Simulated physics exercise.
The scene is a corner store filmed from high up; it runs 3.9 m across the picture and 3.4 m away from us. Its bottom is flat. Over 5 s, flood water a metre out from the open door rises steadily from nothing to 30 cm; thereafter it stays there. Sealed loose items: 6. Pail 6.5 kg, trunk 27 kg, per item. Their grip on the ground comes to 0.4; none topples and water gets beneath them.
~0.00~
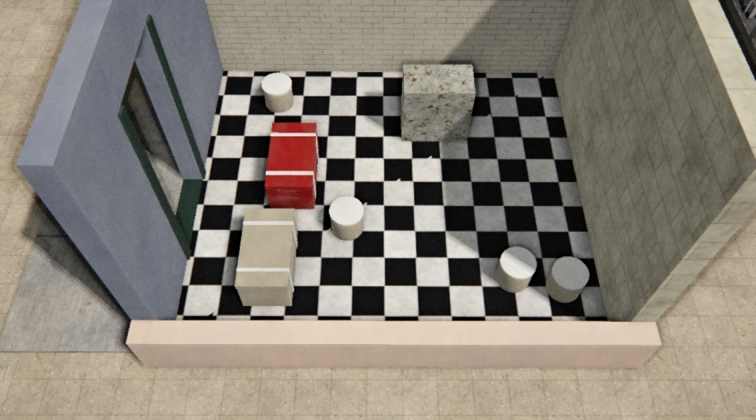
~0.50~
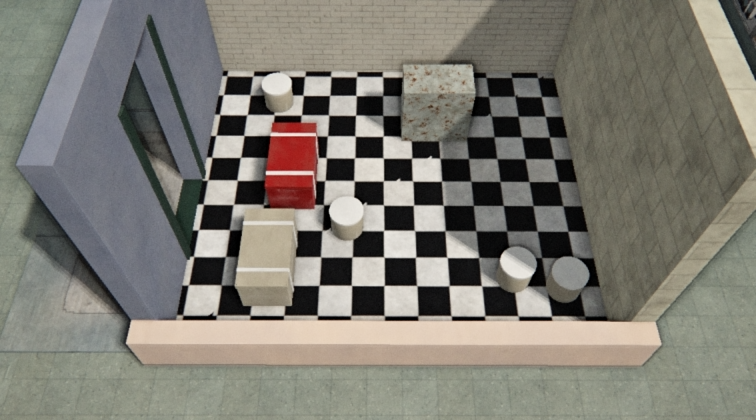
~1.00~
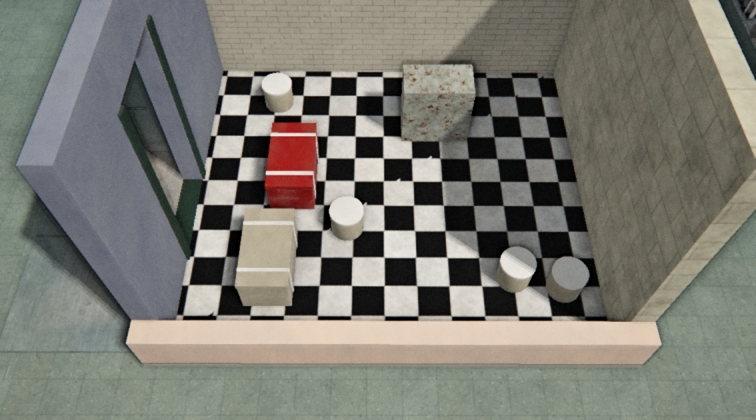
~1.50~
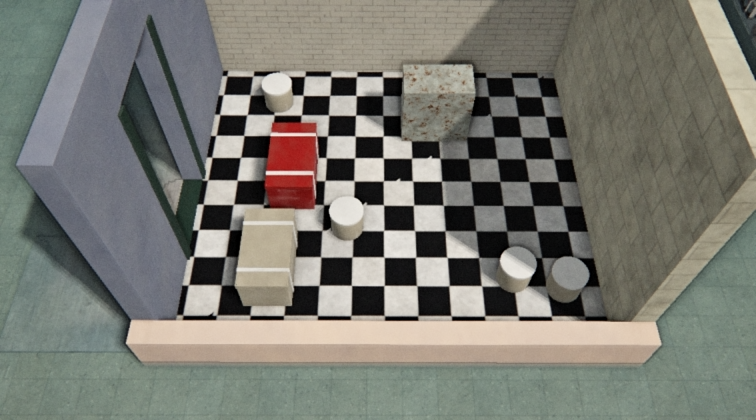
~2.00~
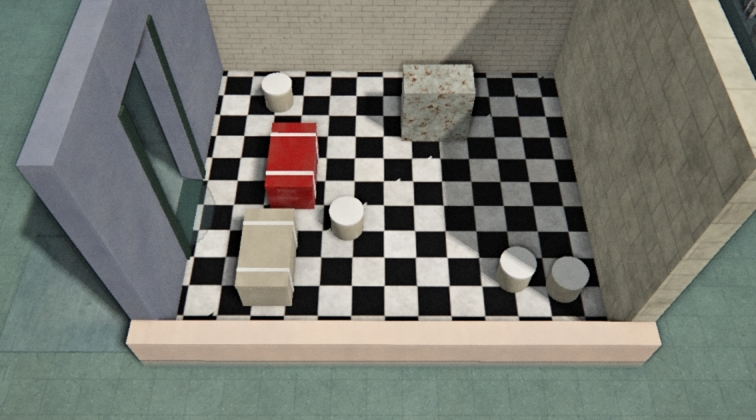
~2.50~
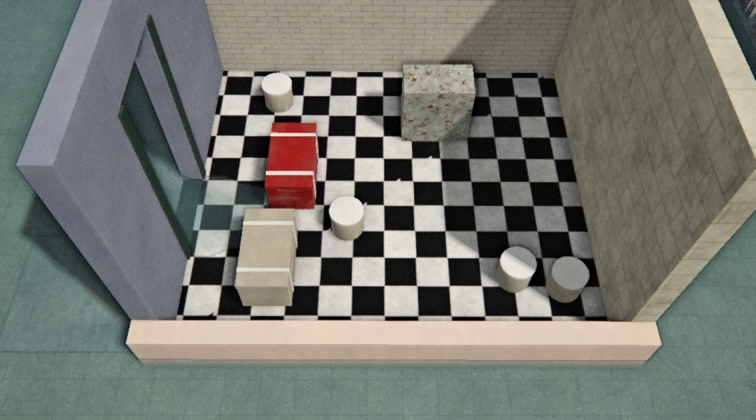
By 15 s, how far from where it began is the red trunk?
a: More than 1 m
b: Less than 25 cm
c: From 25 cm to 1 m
From 25 cm to 1 m (c).
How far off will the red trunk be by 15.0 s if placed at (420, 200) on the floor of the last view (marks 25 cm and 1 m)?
Well, it gets shoved far.
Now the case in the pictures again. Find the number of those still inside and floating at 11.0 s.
It comes to 6 of them.
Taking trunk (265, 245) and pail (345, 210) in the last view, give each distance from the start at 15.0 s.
250 cm and 10 cm respectively.
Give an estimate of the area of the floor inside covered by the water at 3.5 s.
I'd estimate close to 2.0 m2.
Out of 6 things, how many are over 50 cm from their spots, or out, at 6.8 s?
The answer is 3.
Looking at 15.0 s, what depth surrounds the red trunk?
Depth approx. 17 cm.
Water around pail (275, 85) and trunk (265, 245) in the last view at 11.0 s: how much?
Roughly 10 and 17 cm.
After 3.5 s the red trunk is near (298, 152), 0.1 m from its start, aground; 0 afloat.
After 6.8 s the red trunk is near (382, 122), 1.0 m from its start, aground; 1 afloat.
After 11.0 s the red trunk is near (376, 113), 0.9 m from its start, afloat; 6 afloat.
After 15.0 s the red trunk is near (333, 136), 0.4 m from its start, afloat; 6 afloat.
